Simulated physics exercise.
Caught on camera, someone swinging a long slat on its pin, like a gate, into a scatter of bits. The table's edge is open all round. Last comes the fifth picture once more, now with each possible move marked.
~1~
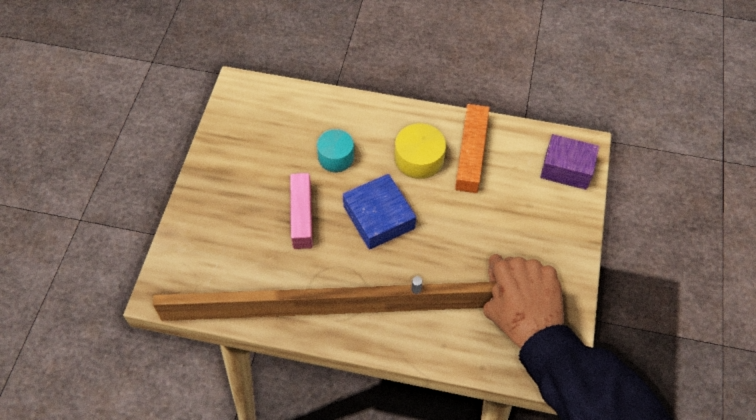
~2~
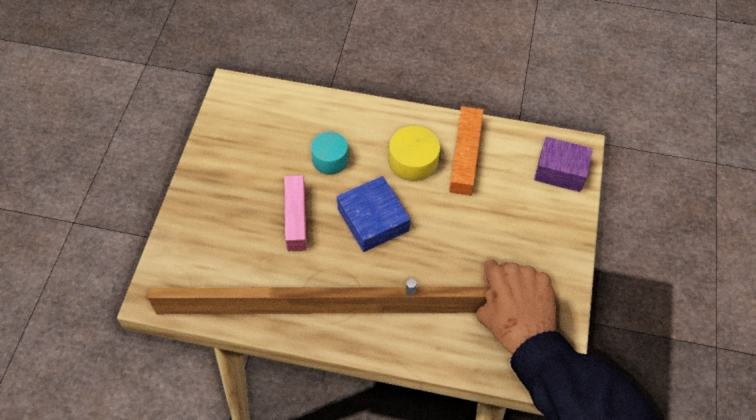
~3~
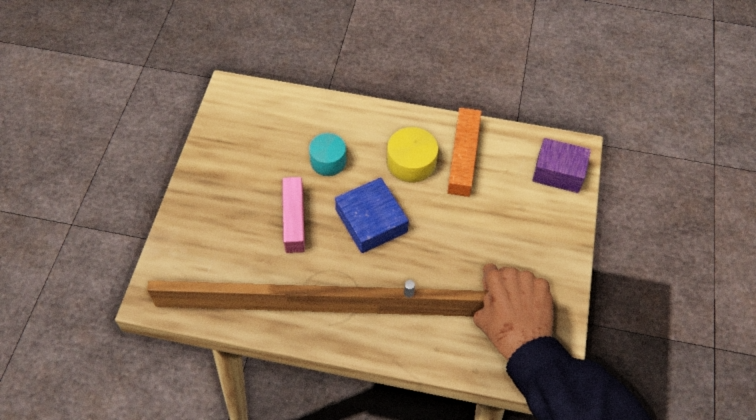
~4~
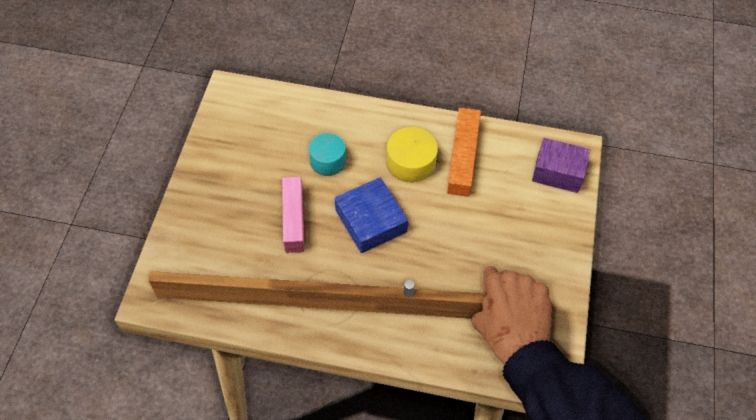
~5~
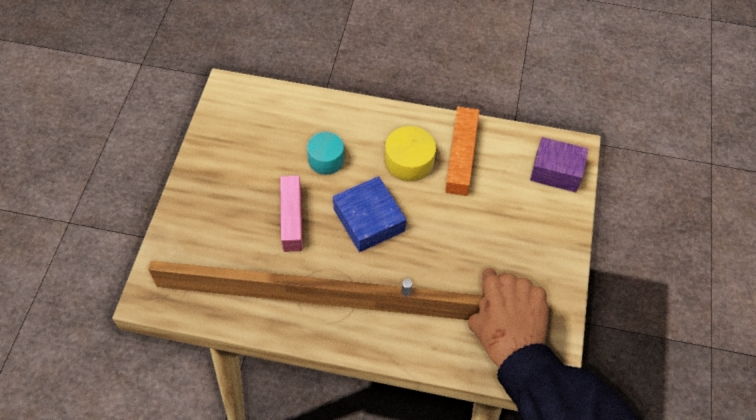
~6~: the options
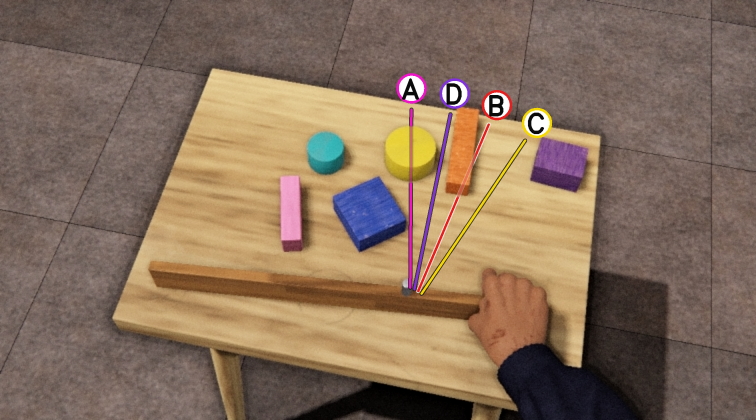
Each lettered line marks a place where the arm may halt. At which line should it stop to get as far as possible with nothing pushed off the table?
B is the last safe line.
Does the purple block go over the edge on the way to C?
Yes.
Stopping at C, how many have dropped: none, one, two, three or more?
One.
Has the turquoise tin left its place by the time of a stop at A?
Yes.
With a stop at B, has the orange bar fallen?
By then, no.
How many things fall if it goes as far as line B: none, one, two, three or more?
The count is none.
On the marked copy, A at (411, 193); B at (456, 203); C at (476, 213); D at (433, 196).
Taking B. A third of the way, arm (313, 210); pink stick (305, 192); purple block (559, 165).
Two thirds of the way, arm (388, 179); turquoise tin (410, 116); orange bar (469, 151).
When it is over, arm (452, 186); purple block (591, 170); turquoise tin (507, 125); nothing has fallen.
As for the rest, A is safe but short; C drops the purple block; D is safe but short.
